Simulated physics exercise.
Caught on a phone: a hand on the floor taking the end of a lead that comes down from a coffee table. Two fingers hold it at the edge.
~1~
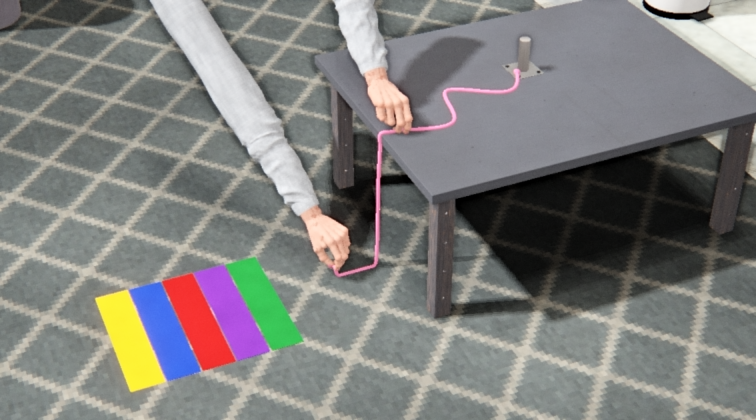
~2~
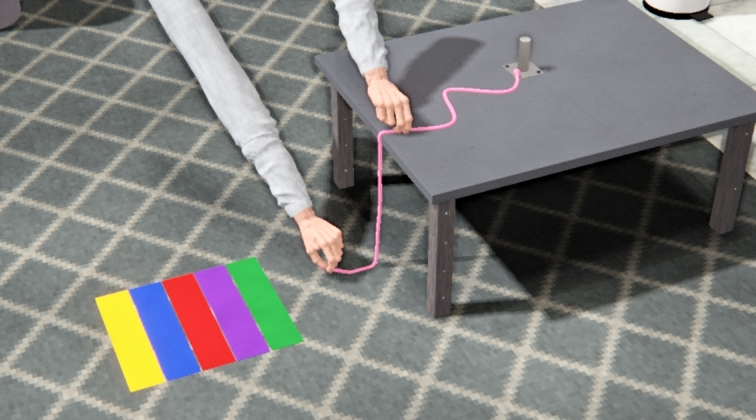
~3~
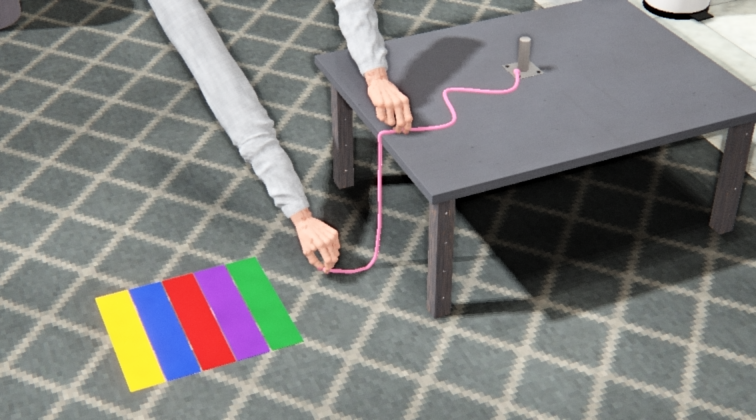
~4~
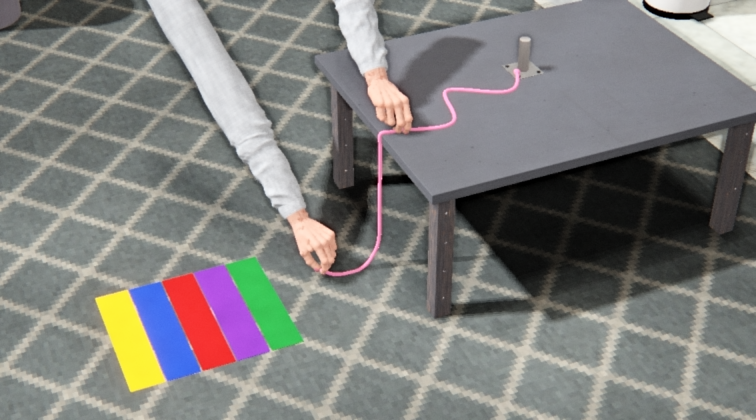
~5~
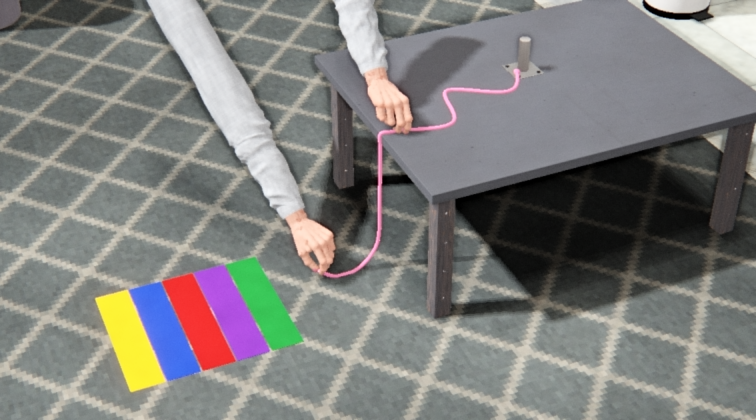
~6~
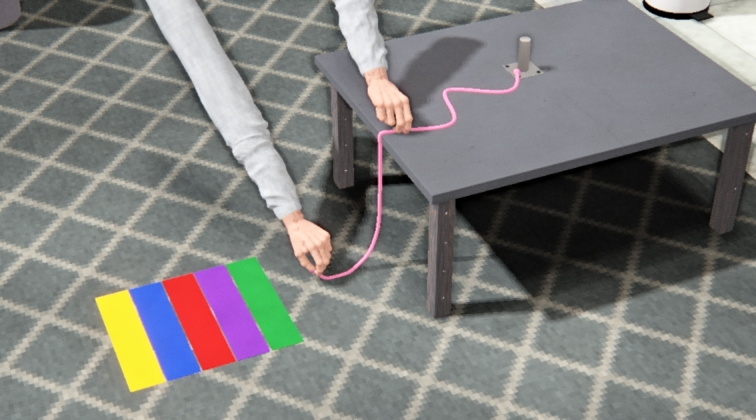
A hand near the floor held the end of a pink cord hanging from a dark table and drew it slightly left toward some coloured stripes, while the other hand stayed at the table's edge.
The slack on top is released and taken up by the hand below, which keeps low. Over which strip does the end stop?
The blue one.
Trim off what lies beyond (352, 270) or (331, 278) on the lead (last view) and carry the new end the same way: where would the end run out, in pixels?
Near (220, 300) and (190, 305).
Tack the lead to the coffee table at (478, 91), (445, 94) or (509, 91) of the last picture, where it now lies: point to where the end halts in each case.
In that order: (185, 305), (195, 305) and (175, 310).
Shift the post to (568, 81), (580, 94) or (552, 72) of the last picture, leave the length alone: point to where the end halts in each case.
In that order: (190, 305), (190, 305) and (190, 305).
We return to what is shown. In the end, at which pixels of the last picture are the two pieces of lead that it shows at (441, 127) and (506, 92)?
At (376, 134), then (482, 86).
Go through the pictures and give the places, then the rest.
In the first picture, end (334, 266); green (279, 330); purple (246, 339); red (212, 349); blue (177, 359); yellow (141, 369).
In the second picture, end (327, 268); lead through (515, 87) (449, 90) (452, 123) (383, 135) (380, 197) (377, 255).
In the third picture, end (324, 269).
In the fourth picture, end (321, 270); lead through (515, 87) (449, 90) (452, 123) (383, 135) (380, 197) (373, 255).
In the fifth picture, end (319, 270).
In the sixth picture, end (316, 271); lead through (515, 87) (449, 90) (452, 123) (383, 135) (380, 197) (367, 255).
Soon after, end near (213, 299); over purple.
After that, end near (181, 308); over red.
At the stop, end near (162, 313); over blue. It halts on the blue strip.
